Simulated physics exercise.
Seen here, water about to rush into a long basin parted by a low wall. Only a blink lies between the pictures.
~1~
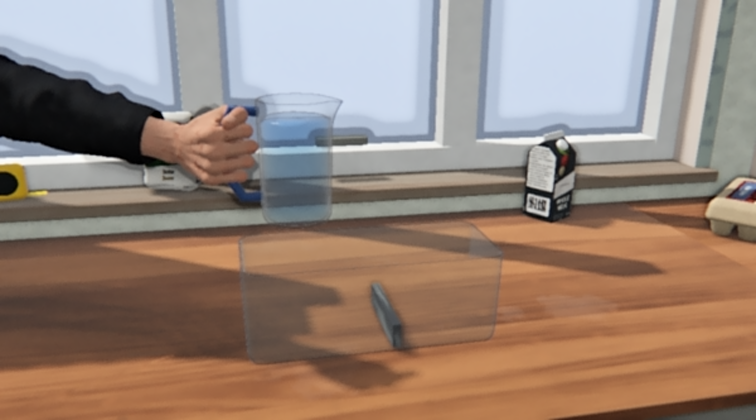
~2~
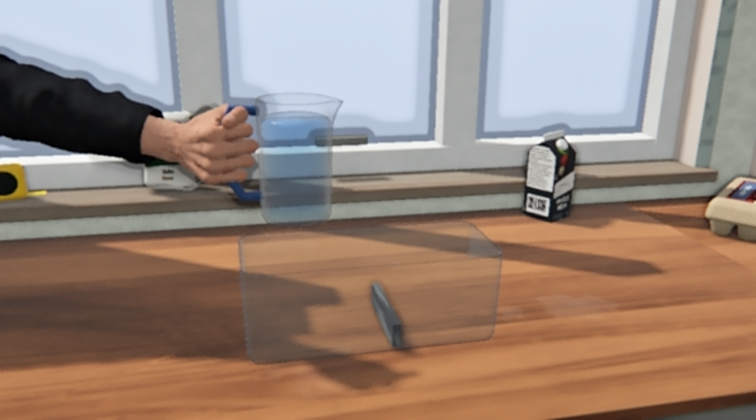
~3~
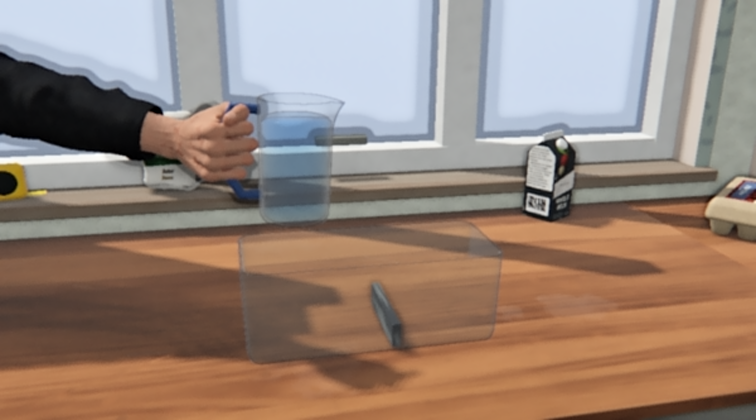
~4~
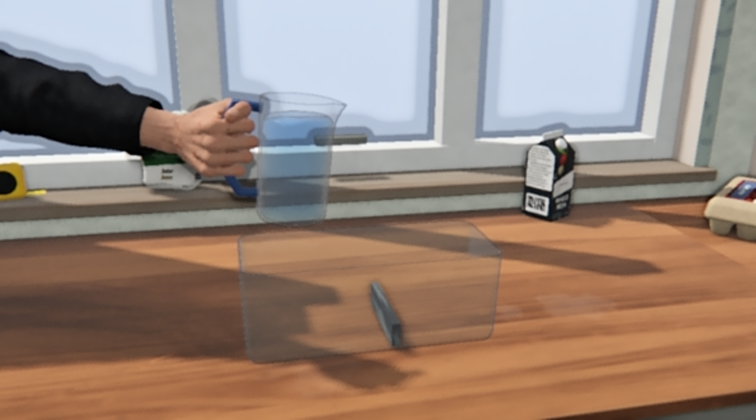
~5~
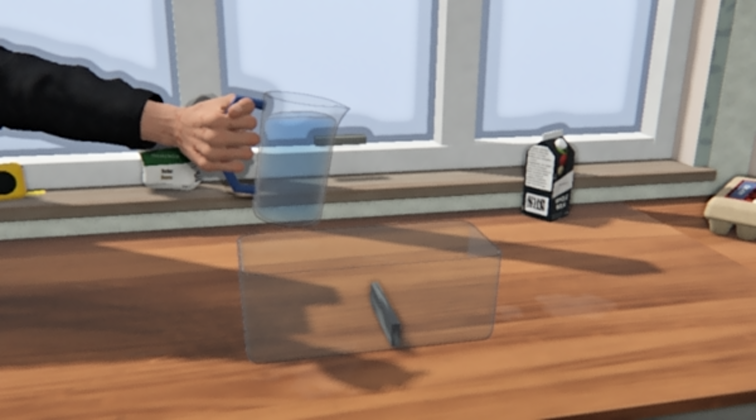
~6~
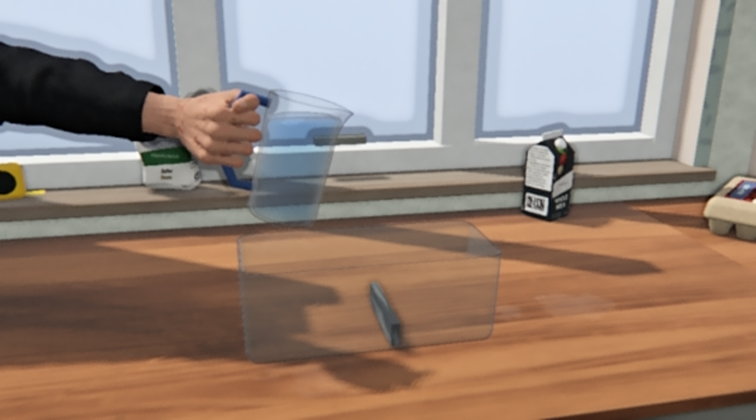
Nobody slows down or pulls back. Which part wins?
It is the right-hand one.
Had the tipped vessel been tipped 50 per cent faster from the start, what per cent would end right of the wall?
It comes to 75 per cent or so.
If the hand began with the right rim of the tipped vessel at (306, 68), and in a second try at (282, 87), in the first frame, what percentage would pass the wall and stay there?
First some 55, then 10 per cent.
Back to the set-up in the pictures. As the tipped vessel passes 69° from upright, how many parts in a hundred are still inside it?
About 85 per cent.
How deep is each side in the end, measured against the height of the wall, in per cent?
The left part 10 per cent, the right part 100.
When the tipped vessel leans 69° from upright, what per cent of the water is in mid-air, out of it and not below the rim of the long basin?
It comes to 10 per cent or so.
A moment on, the tilt is 69° and 85 per cent is still to pour, 0 is left of the wall and 5 right of it.
Next, the tilt is 106° and 30 per cent is still to pour, 3 is left of the wall and 52 right of it.
Then the tilt is 117° and 0 per cent is still to pour, 12 is left of the wall and 87 right of it.
Later the tilt is 117° and 0 per cent is still to pour, 17 is left of the wall and 82 right of it.
Finally, 18 per cent lies left of the wall, 82 right of it and 1 outside.
